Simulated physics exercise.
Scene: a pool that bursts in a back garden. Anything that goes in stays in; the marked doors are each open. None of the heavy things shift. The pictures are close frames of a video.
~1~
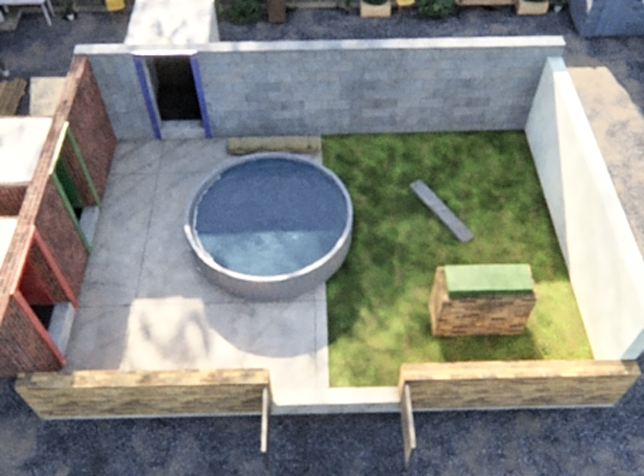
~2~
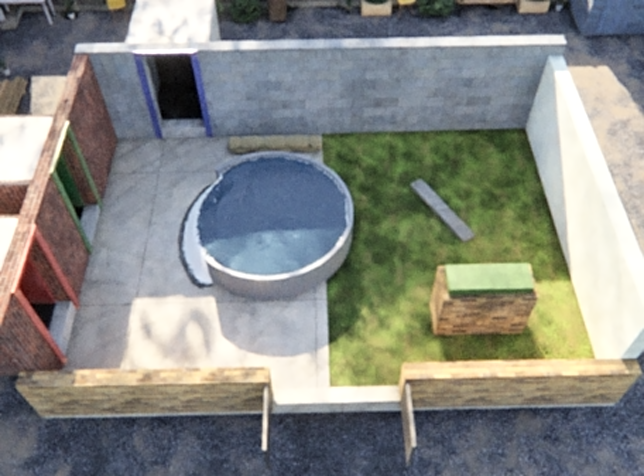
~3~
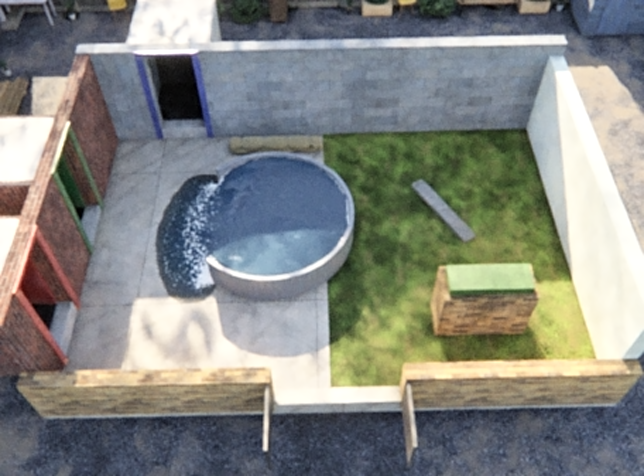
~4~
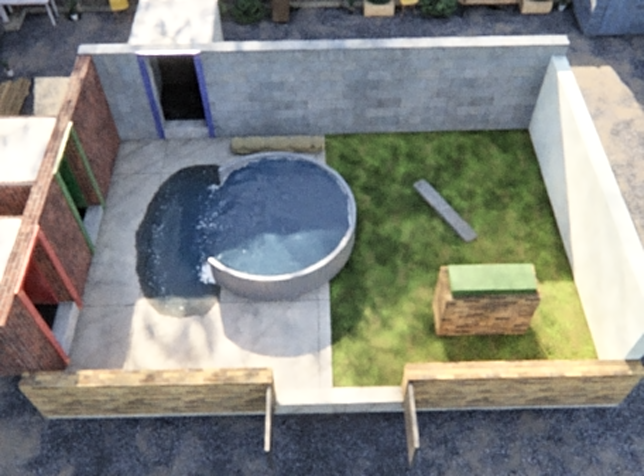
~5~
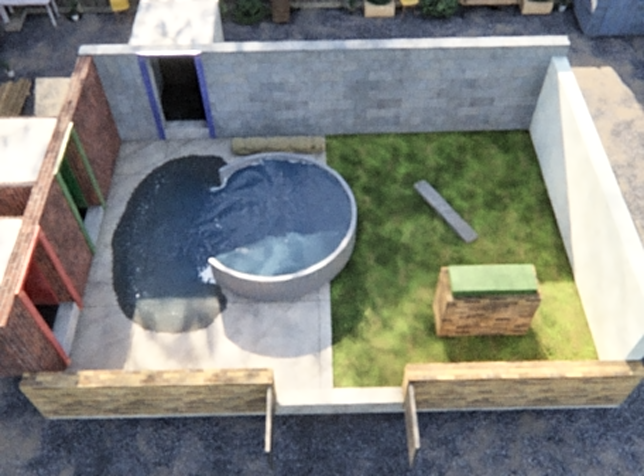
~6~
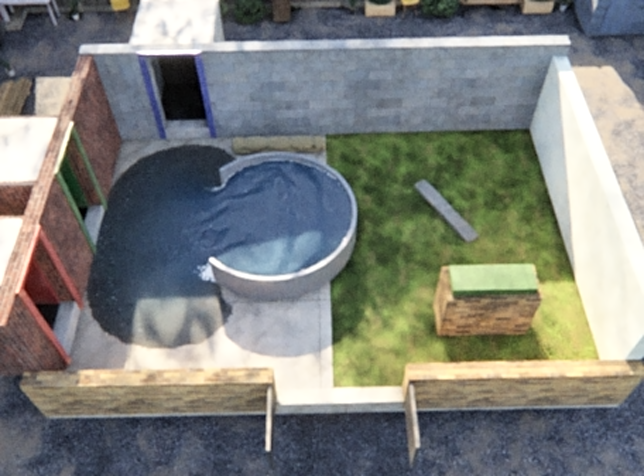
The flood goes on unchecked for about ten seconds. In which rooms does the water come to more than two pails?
In order: The blue door keeps it to two buckets; the red door keeps it to two buckets; the green door lets in beyond two buckets.
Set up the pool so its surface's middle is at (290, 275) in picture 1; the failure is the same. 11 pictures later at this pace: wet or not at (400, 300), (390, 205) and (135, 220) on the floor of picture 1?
Result: Spared; spared; inundated.
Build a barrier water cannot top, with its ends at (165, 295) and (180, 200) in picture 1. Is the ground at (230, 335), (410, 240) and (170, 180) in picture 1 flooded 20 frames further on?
Reading the points as listed, I get deluged, then left untouched, then deluged.
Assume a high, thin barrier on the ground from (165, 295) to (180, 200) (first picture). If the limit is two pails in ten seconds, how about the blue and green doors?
I'd say the blue door misses the limit and the green door misses the limit.
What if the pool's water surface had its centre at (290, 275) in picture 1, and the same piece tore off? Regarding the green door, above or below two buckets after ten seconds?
Taking them in turn: The green door overshoots the limit.
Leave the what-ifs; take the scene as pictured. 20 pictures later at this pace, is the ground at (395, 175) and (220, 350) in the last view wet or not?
Taking them as listed, I'd call them not wet and soaked.
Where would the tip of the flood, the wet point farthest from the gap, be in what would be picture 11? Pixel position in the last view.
I'd say near (61, 394).
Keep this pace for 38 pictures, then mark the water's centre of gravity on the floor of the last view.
Somewhere near (220, 248).
A moment on, water covers 25 % of the floor; the blue door wet at the sill, nothing in, the red door wet at the sill, nothing in, the green door under two buckets in.
Next, water covers 25 % of the floor; the blue door wet at the sill, nothing in, the red door wet at the sill, nothing in, the green door over two buckets in.
Then, water covers 40 % of the floor; the blue door wet at the sill, nothing in, the red door wet at the sill, nothing in, the green door far over two buckets in.
Later, water covers 65 % of the floor; the blue door wet at the sill, nothing in, the red door wet at the sill, nothing in, the green door far over two buckets in.
In the end, water covers 85 % of the floor; the blue door wet at the sill, nothing in, the red door wet at the sill, nothing in, the green door far over two buckets in.
